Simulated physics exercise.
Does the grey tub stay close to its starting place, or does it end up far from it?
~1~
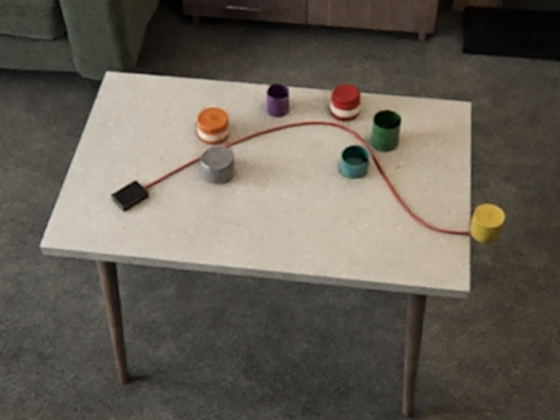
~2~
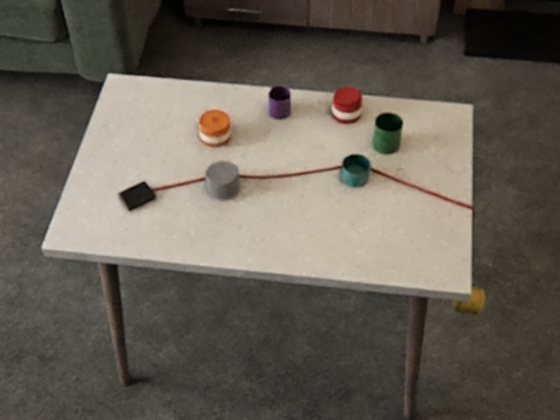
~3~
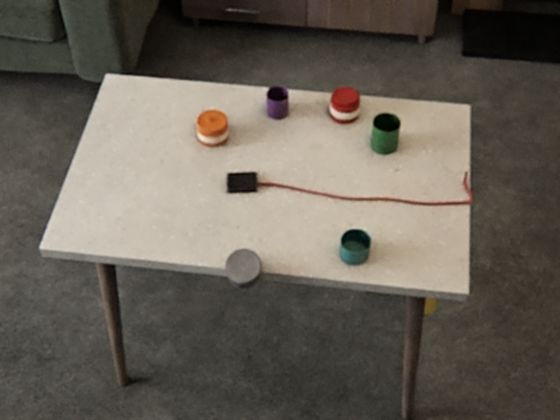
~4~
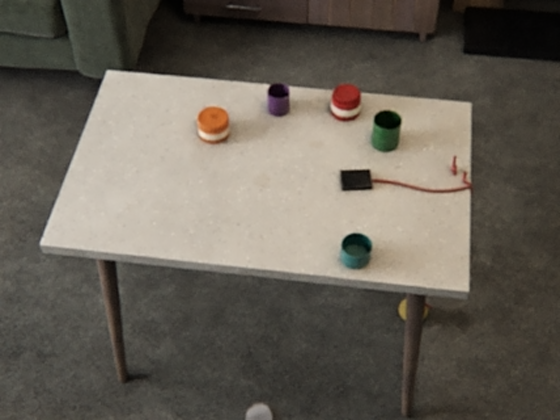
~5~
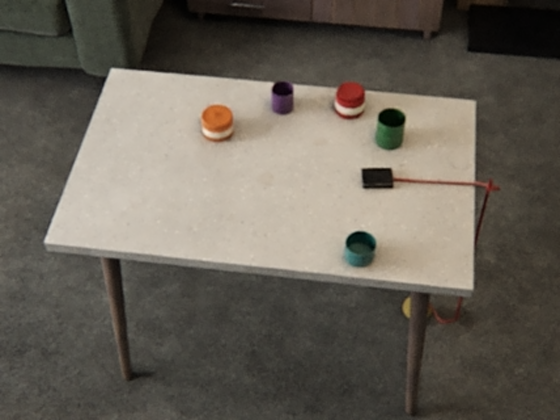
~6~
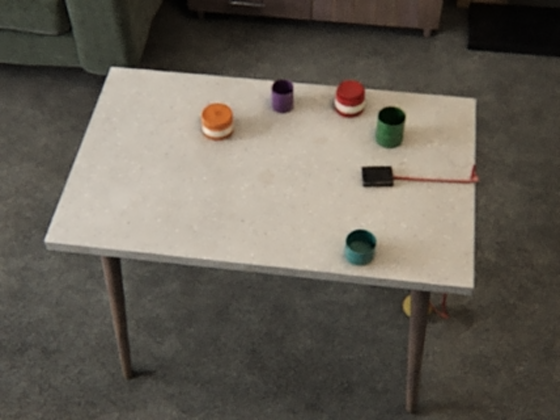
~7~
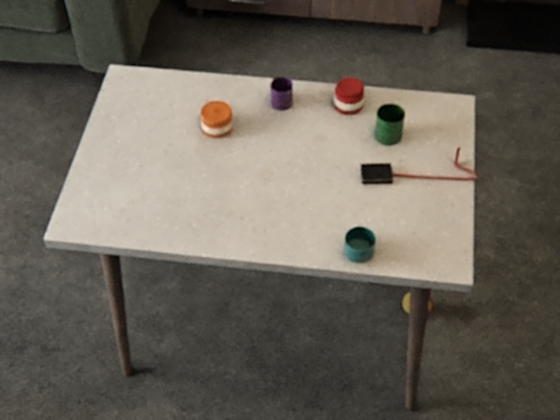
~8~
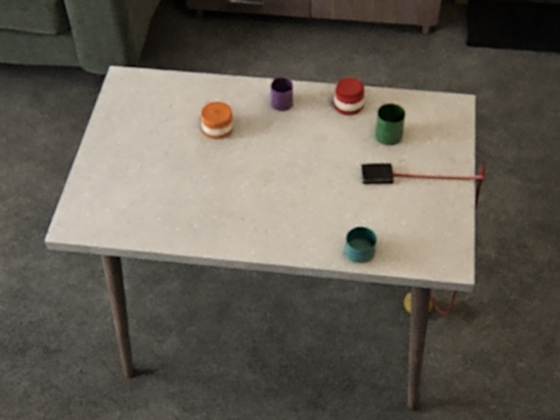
It ends up far from its starting place, as the cable sweeps it toward the front and it drops off the table. The black device also travels a long way, and the teal cup is shifted well forward too.
